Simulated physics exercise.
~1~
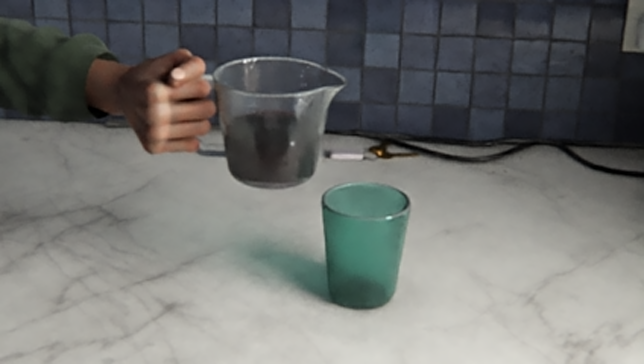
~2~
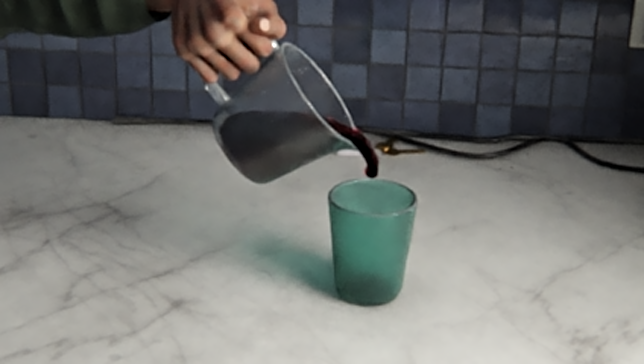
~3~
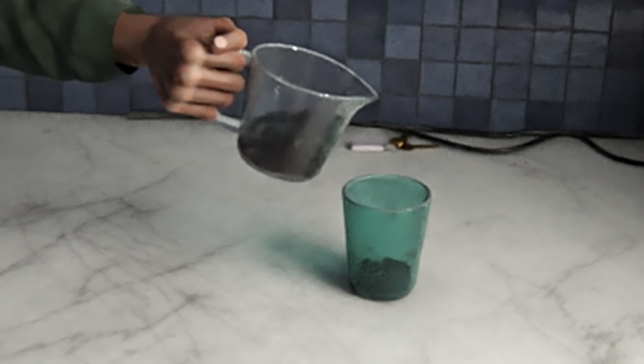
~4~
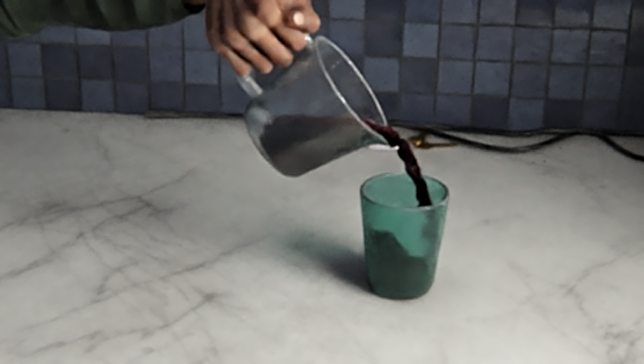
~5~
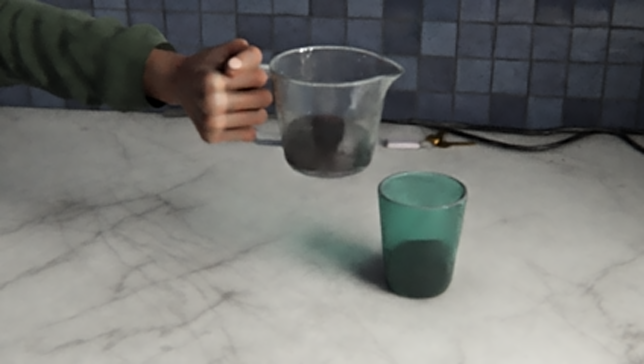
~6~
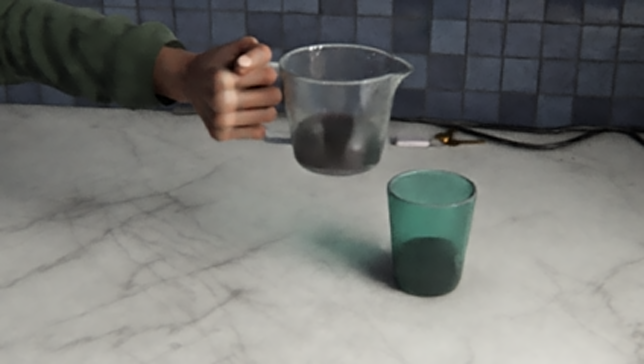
In the video, a hand tilts a clear, flared jug of dark red wine over an empty green glass on a marble surface, pours, eases back, pours again, then levels the jug, leaving the glass roughly half full and some wine in the jug.
